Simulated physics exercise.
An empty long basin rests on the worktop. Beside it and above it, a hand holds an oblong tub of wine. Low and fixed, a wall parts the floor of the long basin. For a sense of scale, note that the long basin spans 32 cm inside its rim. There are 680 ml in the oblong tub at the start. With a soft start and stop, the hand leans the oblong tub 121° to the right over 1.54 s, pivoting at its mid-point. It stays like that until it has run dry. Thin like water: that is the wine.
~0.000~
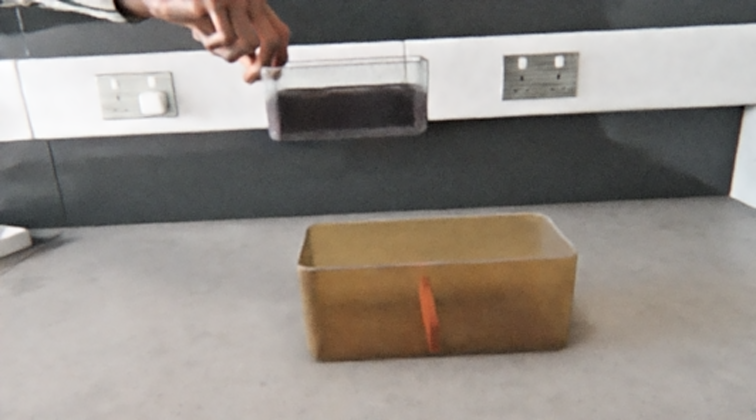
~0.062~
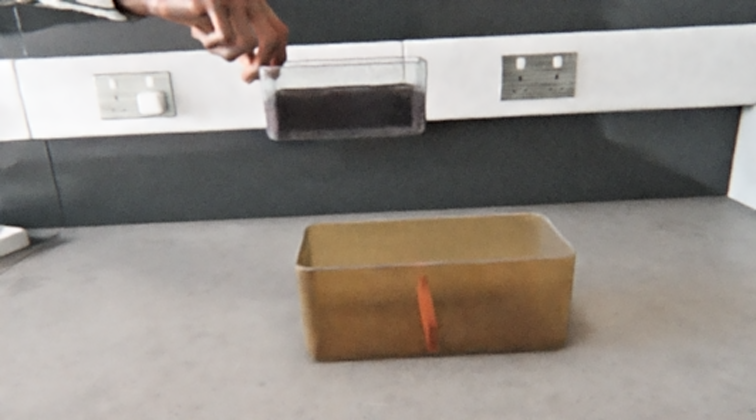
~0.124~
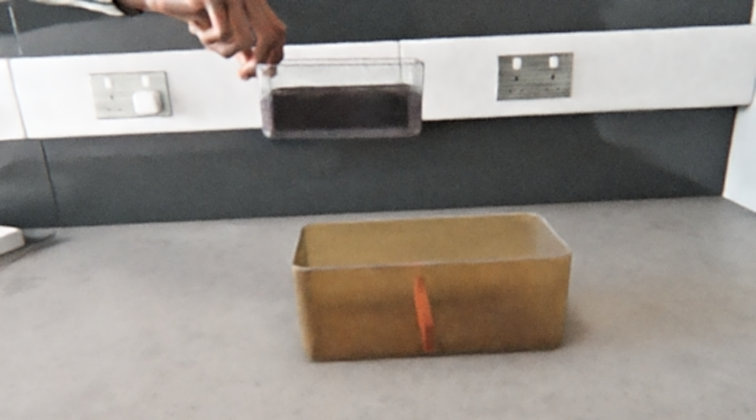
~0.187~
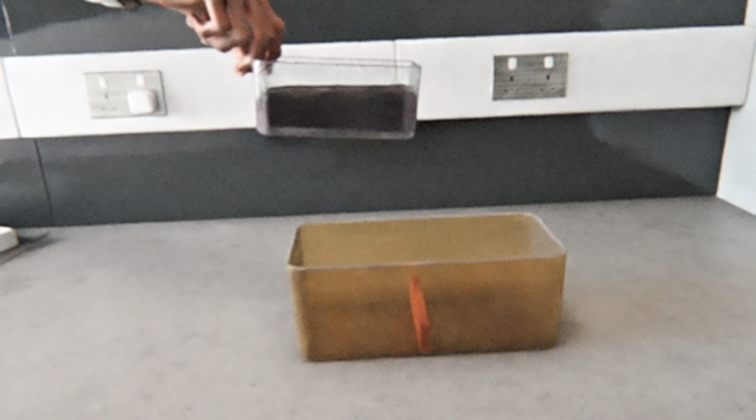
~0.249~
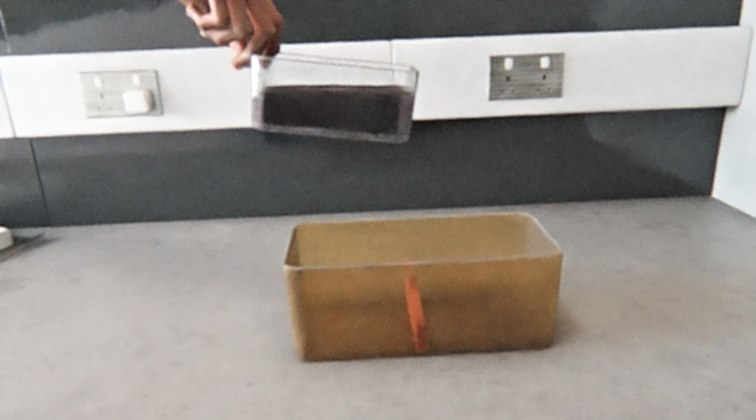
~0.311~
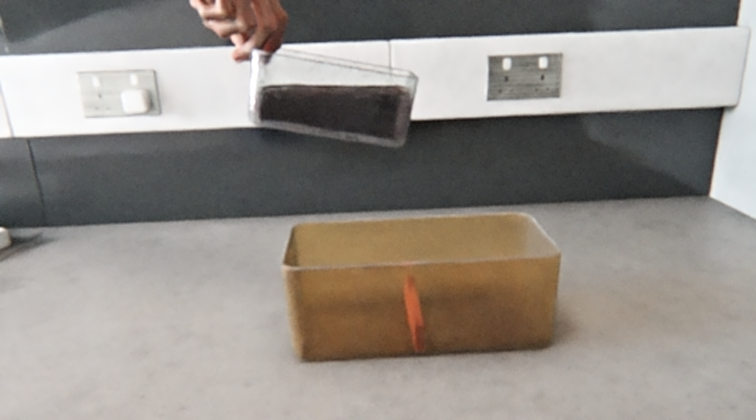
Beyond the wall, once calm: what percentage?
78 out of 100.
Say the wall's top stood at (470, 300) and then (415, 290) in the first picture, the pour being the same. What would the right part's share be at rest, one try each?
One try each: Around 55 percent and then around 90 percent.
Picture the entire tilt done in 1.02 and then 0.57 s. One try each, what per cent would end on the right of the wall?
About 70 %, then about 70 %.
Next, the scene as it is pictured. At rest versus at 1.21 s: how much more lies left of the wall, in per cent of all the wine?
About 10 percent, give or take.
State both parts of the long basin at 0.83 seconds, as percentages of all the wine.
0 per cent left and 18 right, roughly.
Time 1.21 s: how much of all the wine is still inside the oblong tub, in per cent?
6 %.
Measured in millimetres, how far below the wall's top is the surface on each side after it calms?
Left: Roughly 30 mm; right: Roughly 12 mm.
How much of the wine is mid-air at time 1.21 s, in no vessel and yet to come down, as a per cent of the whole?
Some 7 per cent.
After 0.83 s the tilt is 68° and 43 per cent is still to pour, 0 is left of the wall and 19 right of it.
After 1.21 s the tilt is 108° and 6 per cent is still to pour, 10 is left of the wall and 76 right of it.
After 1.61 s the tilt is 121° and 0 per cent is still to pour, 20 is left of the wall and 78 right of it.
After 2.04 s the tilt is 121° and 0 per cent is still to pour, 20 is left of the wall and 78 right of it.
In the end 20 per cent lies left of the wall, 78 right of it and 1 outside.
